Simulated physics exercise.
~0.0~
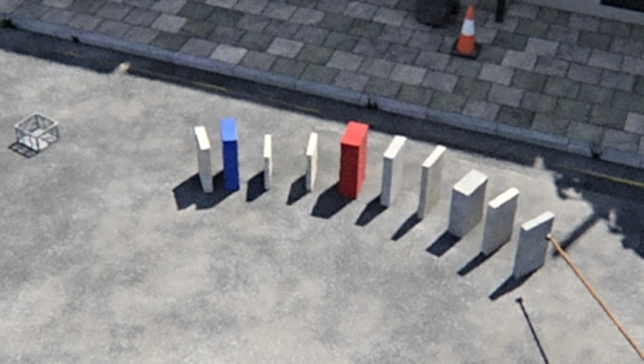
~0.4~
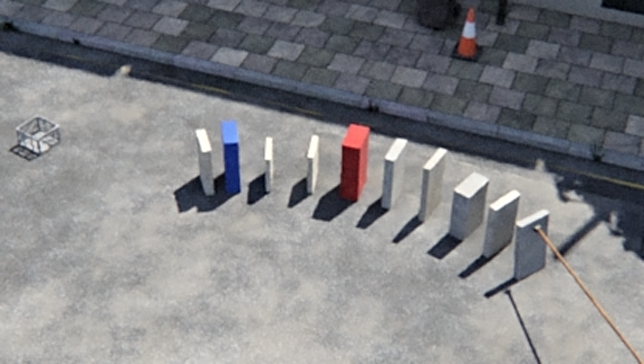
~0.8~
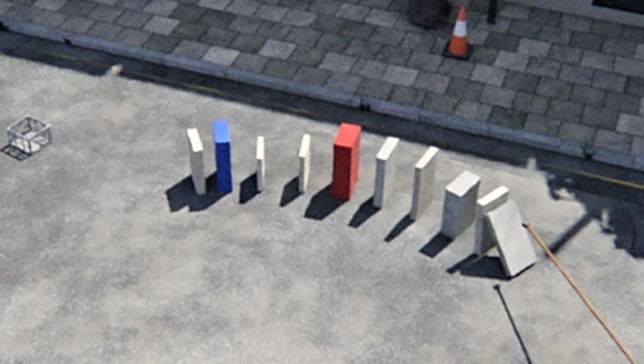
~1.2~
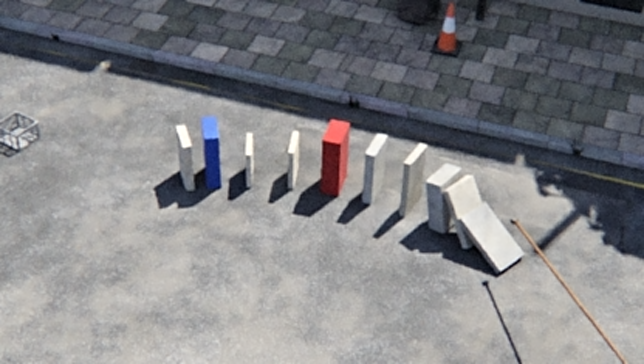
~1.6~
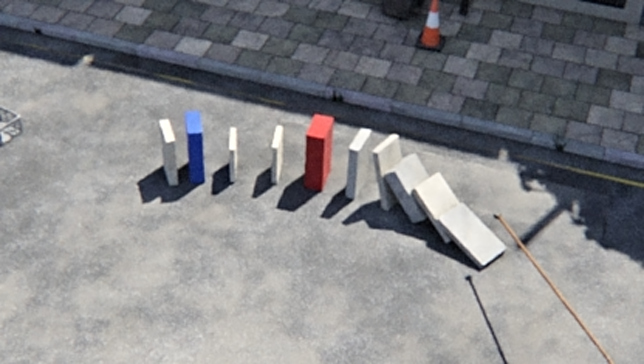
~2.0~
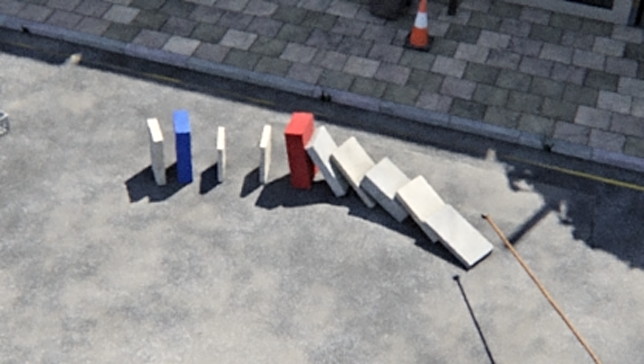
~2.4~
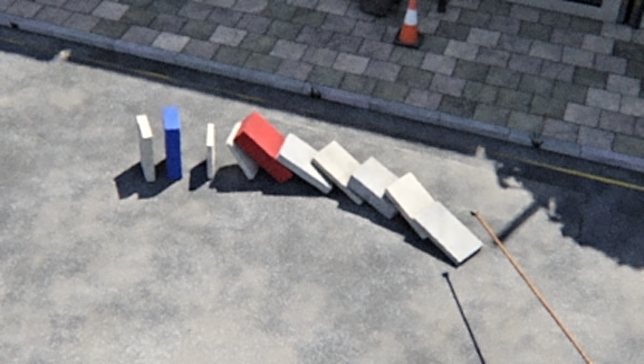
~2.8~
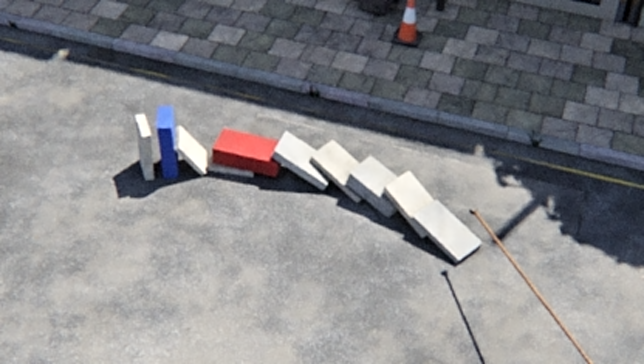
A thin orange-brown pole reaches in at the lower right of a sunlit grey road, seen from above, towards a curved row of ten upright slabs, mostly pale, with one red in the middle and one blue near the left end. Behind them runs a paved walkway with a traffic cone. The pole tips the rightmost slab, and the pale ones topple leftward in turn as the view shifts slightly. The red slab then falls flat, taking down the slabs just beyond it. The last small one rests against the blue slab, which stays standing beside the pale end slab.
